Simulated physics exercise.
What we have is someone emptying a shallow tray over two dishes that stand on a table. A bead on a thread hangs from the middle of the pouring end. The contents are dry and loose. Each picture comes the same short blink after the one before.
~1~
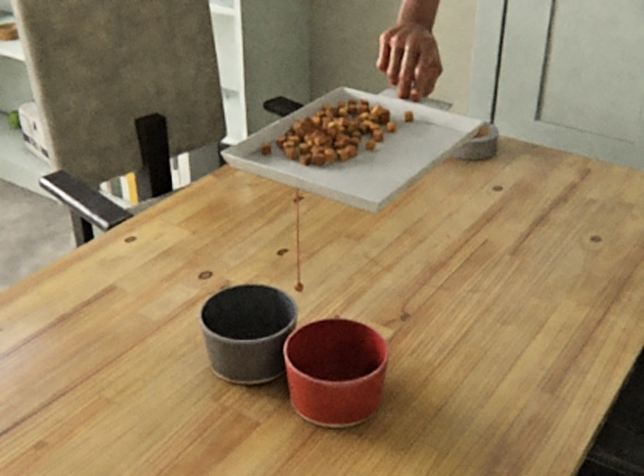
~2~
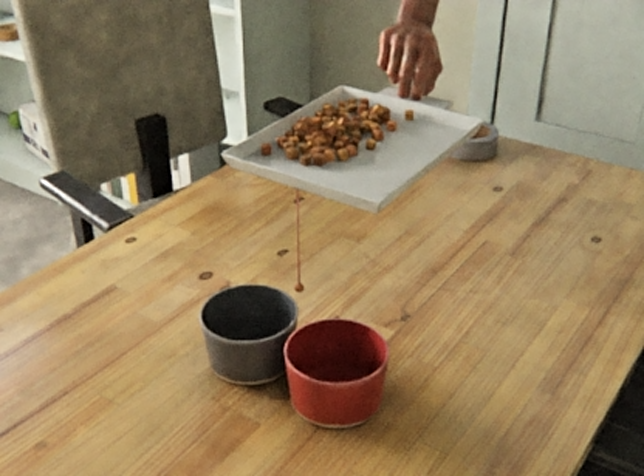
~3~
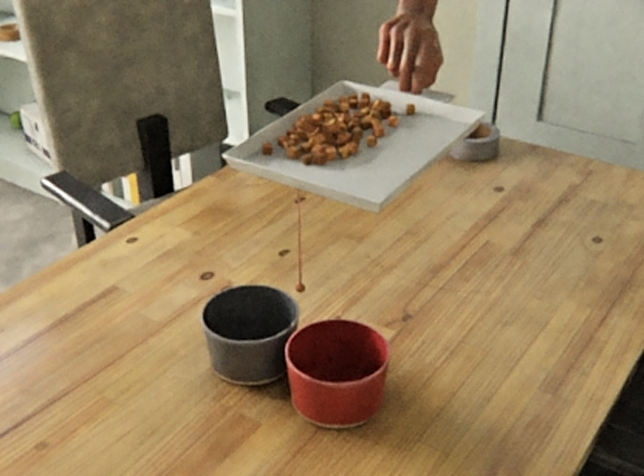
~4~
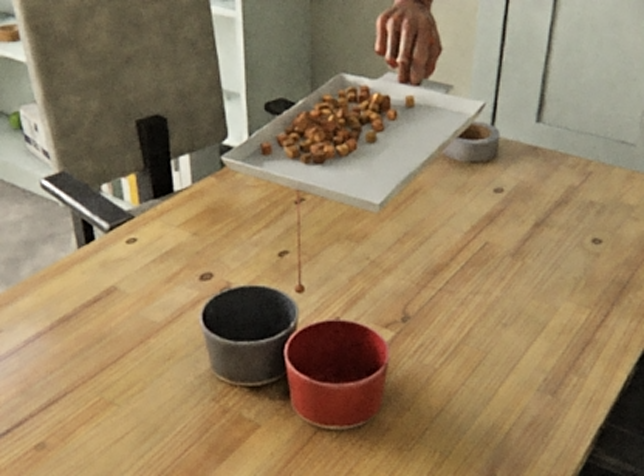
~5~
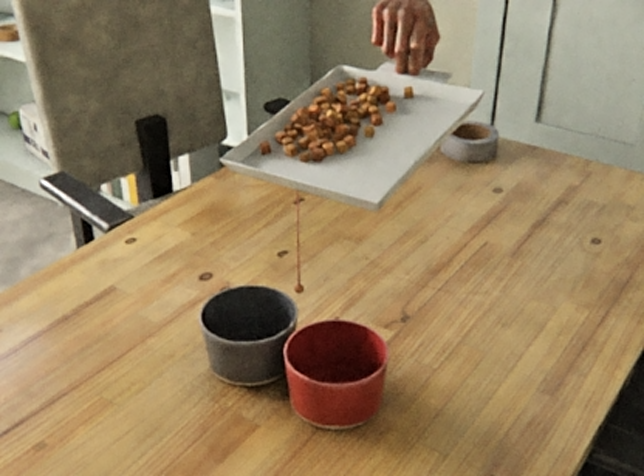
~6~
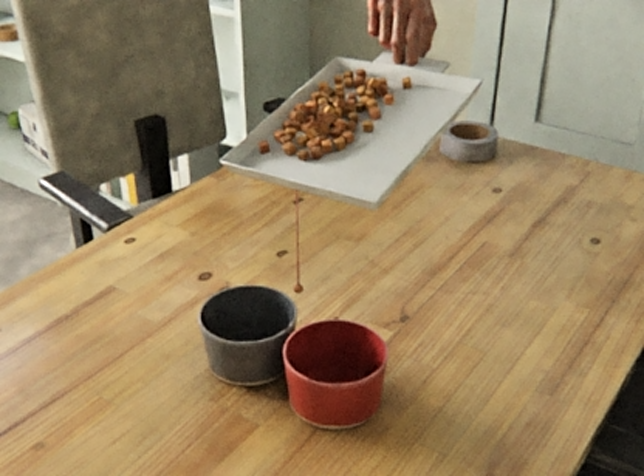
At first, a hand holds a pale, shallow tray of brown cubes nearly level above a wooden table, with a dark grey dish and a red dish below. Then the hand gradually raises the tray's far end, tilting it slightly toward its left corner, while the cubes stay heaped on it.
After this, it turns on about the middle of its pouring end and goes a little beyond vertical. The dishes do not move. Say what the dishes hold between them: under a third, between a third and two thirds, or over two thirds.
The two hold between a third and two thirds of the load.
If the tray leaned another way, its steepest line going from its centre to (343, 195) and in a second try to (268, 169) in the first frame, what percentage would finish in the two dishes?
First some 80, then 30 per cent.
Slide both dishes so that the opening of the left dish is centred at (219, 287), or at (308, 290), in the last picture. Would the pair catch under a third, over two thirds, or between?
First more than two thirds, then below one third.
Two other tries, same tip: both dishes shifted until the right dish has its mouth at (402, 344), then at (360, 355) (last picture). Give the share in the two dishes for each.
The first gives 0 %, the second 30 %.
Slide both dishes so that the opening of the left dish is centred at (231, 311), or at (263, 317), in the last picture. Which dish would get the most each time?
At the first place the left-hand dish, at the second the left-hand dish.
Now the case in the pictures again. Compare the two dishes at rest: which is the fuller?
Fuller: The left one.
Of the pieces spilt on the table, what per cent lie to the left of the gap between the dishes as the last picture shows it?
It comes to 100 per cent or so.
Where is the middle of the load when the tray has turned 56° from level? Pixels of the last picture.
At about (260, 151).
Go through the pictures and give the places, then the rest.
Corners of the pouring end at (229, 152) and (376, 198), level; middle of the load at (341, 132), brown sugar cubes; left dish at (219, 355); right dish at (307, 397); bead on its thread at (299, 287), in the first picture.
Corners of the pouring end at (229, 153) and (377, 198), level; middle of the load at (341, 131), in the second picture.
Corners of the pouring end at (230, 154) and (377, 198), tipped barely, lowest at the left corner; middle of the load at (342, 128), in the third picture.
Corners of the pouring end at (229, 156) and (376, 198), tipped a little, lowest at the left corner; middle of the load at (341, 124), in the fourth picture.
Corners of the pouring end at (228, 157) and (375, 197), tipped a little, lowest at the left corner; middle of the load at (340, 119), in the fifth picture.
Corners of the pouring end at (227, 159) and (373, 196), tipped a little, lowest at the left corner; middle of the load at (338, 114); left dish at (218, 357); right dish at (306, 399), in the sixth picture.
Soon after the last picture, tray tipped steeply; nearly all on the tray; a stray few outside both; a small part in the air.
A little later, tray tipped right over; about a third on the tray; about a quarter in the left dish; about a quarter outside both; about a quarter in the air.
Later still, tray tipped past a quarter turn; about half in the left dish; about half outside both.
At rest, tray tipped past a quarter turn; none in the right dish; about half in the left dish; about half outside both.
